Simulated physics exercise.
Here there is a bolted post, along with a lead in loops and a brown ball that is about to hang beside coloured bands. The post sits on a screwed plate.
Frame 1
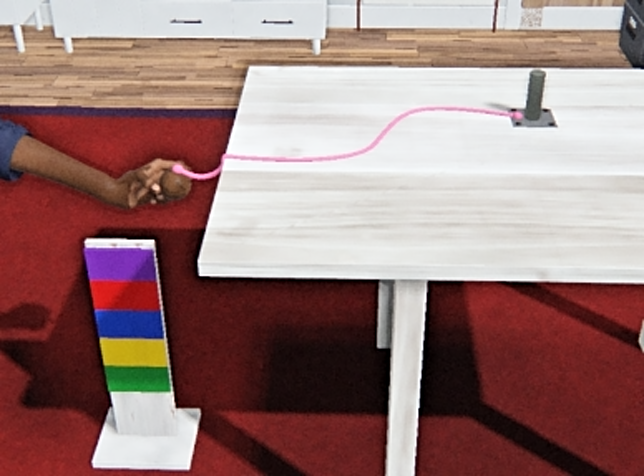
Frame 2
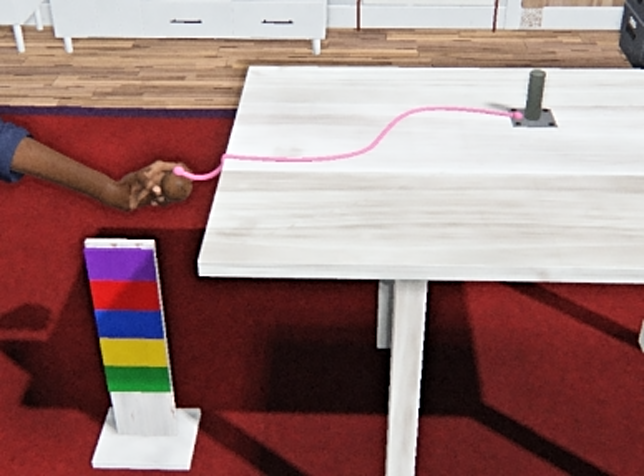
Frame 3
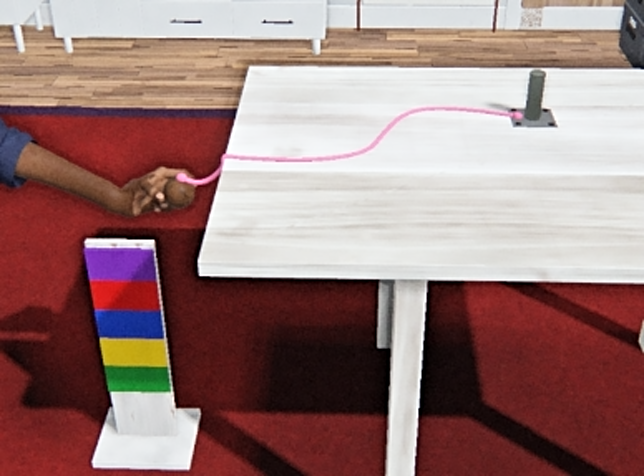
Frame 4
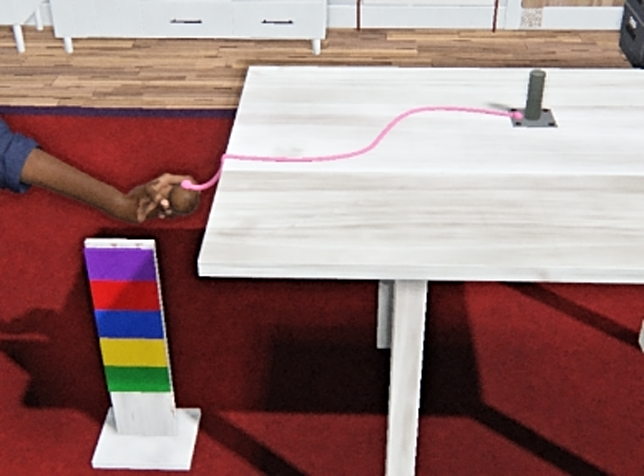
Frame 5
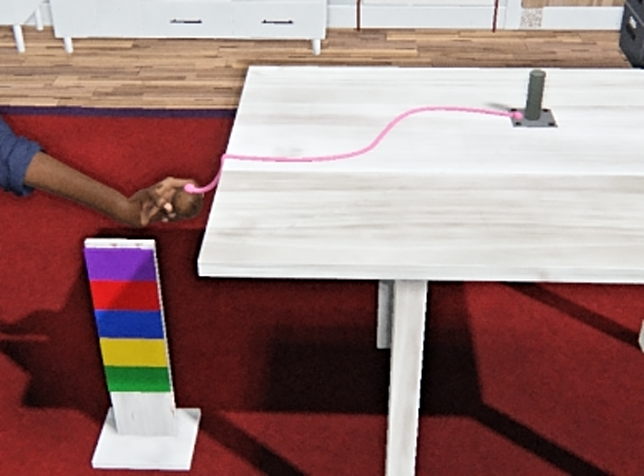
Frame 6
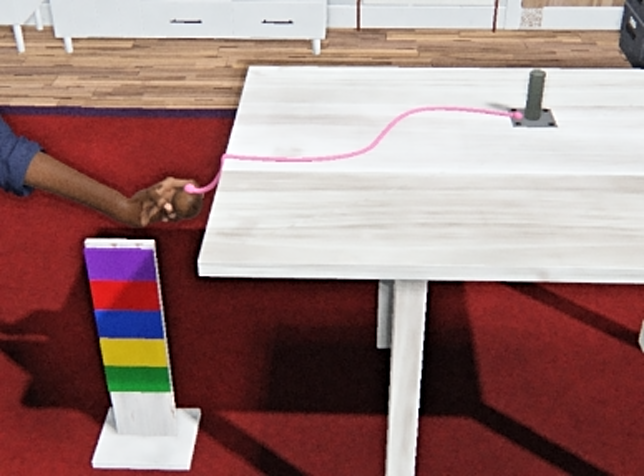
A hand holding a pink cord's end shifts slightly right beside a white table.
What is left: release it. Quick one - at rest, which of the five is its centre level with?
At purple.
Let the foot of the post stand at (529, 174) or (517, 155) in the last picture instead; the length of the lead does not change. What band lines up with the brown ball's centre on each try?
For the first try, red; for the second, red.
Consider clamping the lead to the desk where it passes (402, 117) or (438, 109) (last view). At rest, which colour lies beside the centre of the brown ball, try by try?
Results, in sequence: Purple / purple.
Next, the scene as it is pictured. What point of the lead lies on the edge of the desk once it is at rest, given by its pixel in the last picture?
You'll find it somewhere around (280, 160).
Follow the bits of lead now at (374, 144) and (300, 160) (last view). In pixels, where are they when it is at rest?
One ends up around (330, 138), the other around (247, 146).
Soon after, ball near (229, 255); level with purple.
After that, ball near (235, 259); level with purple.
In the end, ball near (237, 263); level with purple. The purple one.
